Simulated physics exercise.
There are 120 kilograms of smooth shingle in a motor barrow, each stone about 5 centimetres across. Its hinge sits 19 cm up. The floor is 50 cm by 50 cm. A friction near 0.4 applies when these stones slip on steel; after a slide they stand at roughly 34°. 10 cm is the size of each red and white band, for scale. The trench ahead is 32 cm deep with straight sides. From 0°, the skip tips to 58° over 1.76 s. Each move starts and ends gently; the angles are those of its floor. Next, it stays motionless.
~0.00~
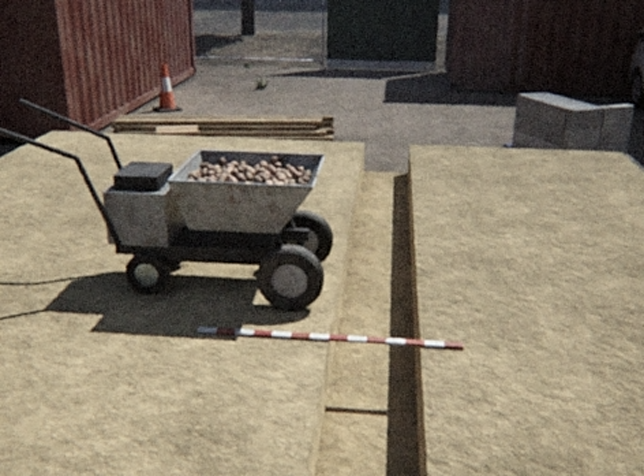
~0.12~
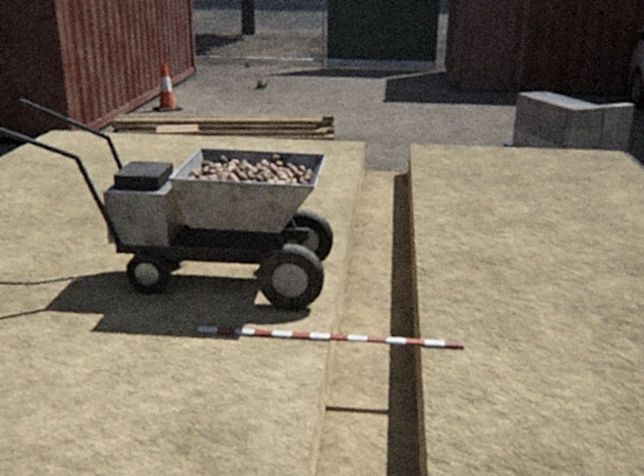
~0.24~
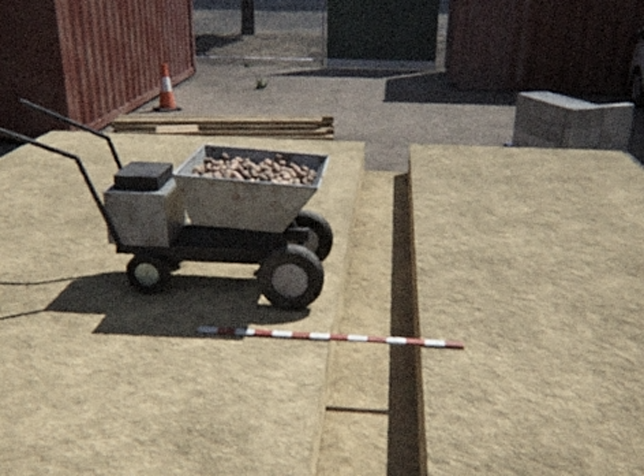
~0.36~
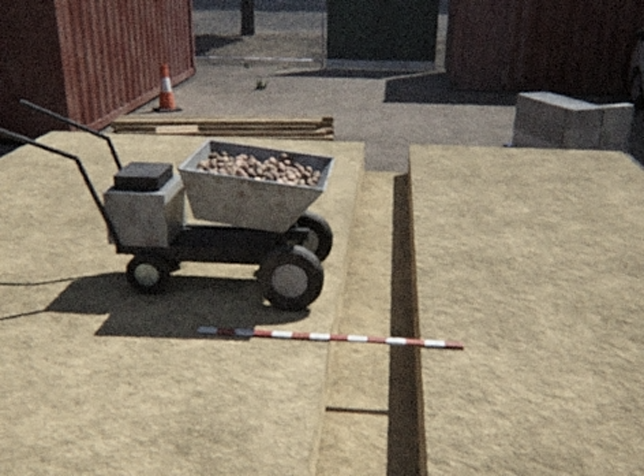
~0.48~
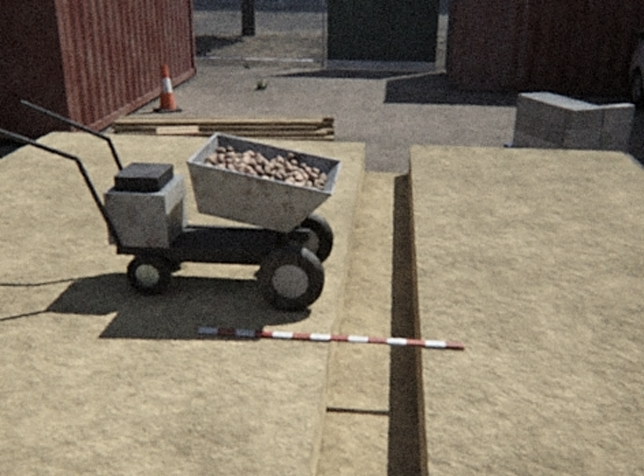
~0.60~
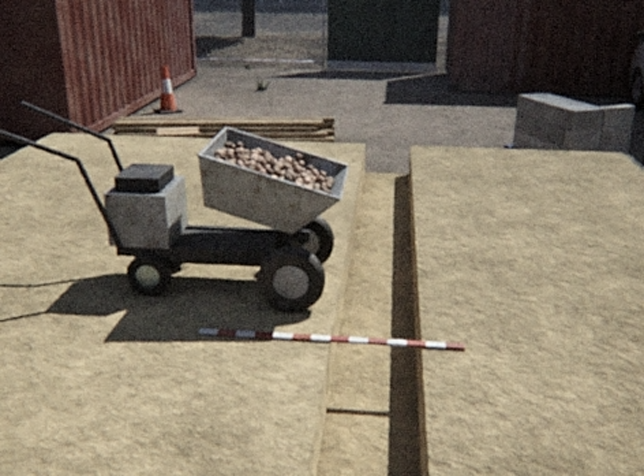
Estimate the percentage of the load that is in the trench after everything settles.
Roughly 40 per cent of the load.
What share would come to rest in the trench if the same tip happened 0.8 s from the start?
With that timing, about 30 per cent.
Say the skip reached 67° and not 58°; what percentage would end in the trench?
In that case around 55 percent.
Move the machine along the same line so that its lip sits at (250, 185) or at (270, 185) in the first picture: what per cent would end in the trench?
From the first spot near 65, from the second near 65 per cent.
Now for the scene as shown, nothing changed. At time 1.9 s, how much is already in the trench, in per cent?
Close to 15 per cent has got there by then.
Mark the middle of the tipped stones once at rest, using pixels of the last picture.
In the last view, about (406, 330).
After 1.3 s the floor is at 49°; 100 % in the skip; the foremost stones are at (380, 219).
After 1.9 s the floor is at 58°; 76 % in the skip, 13 % in the trench, 11 % past the trench; the foremost stones are at (457, 303).
After 2.2 s the floor is at 58°; 57 % in the skip, 21 % in the trench, 23 % past the trench; the foremost stones are at (515, 303).
After 4.2 s the floor is at 58°; 35 % in the skip, 40 % in the trench, 24 % past the trench; the foremost stones are at (568, 300).
